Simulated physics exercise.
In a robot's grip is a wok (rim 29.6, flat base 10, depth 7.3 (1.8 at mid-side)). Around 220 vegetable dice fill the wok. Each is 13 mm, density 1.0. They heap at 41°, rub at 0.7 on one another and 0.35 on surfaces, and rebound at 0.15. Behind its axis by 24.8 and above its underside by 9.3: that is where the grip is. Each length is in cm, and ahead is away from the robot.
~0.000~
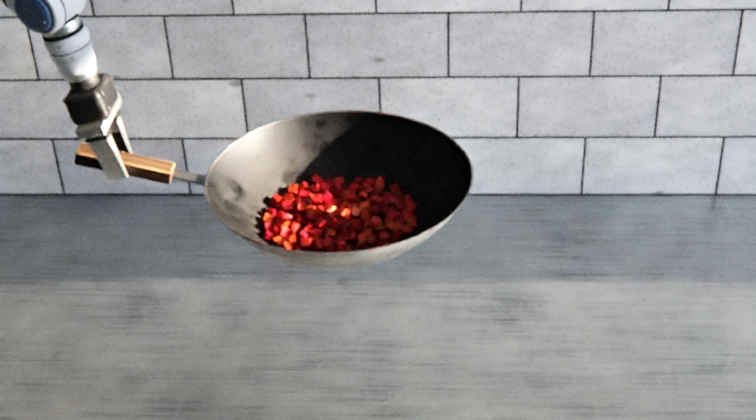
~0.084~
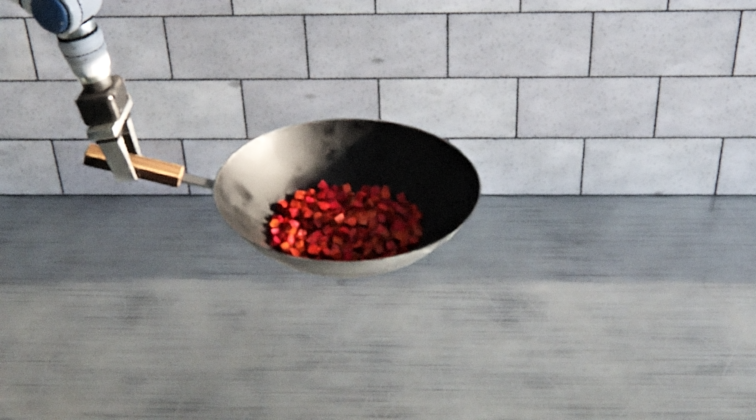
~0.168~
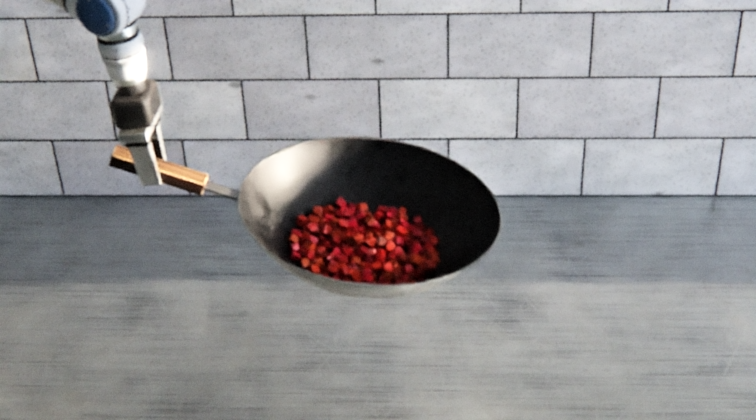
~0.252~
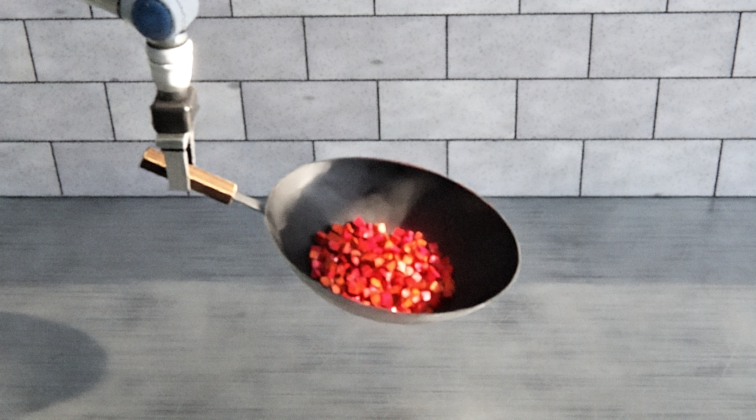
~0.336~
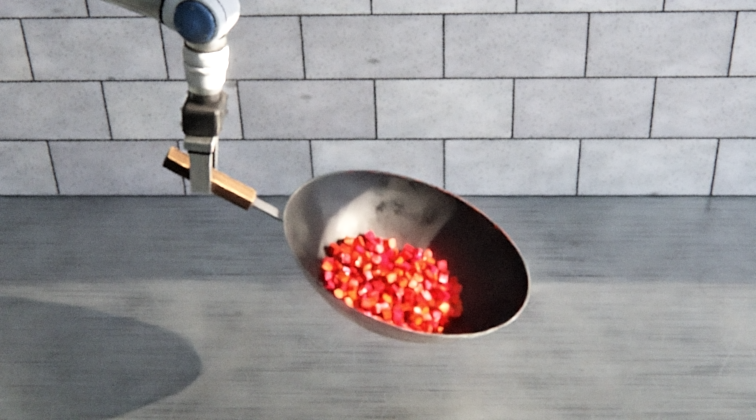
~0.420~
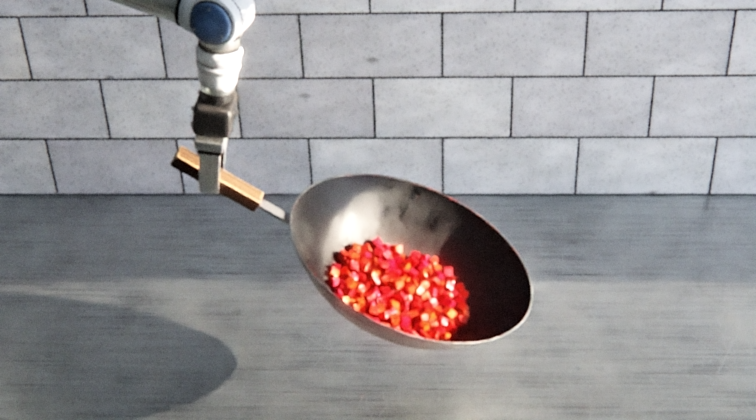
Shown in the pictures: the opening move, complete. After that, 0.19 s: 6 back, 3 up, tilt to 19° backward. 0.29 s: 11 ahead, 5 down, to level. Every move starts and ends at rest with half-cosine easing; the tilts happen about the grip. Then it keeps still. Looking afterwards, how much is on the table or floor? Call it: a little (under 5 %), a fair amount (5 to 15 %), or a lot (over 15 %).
A little.
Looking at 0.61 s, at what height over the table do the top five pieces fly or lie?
40 cm.
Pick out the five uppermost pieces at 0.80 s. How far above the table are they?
Those pieces are roughly 49 cm high.
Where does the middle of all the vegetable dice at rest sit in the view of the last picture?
Resting centre, last frame: Approx. (474, 246) px.
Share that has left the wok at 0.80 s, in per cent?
Roughly 64 per cent.
After 0.61 s, tilted 19° backward, highest piece 41 above the table; 224 in the wok.
After 0.80 s, tilted 5° backward, highest piece 50 above the table; 79 in the wok, 145 in flight or on a rim.
After 1.10 s, level, highest piece 21 above the table; 224 in the wok.
After 2.15 s, level, highest piece 21 above the table; 224 in the wok.
At rest, 224 in the wok. That is 0 % on the table or floor.
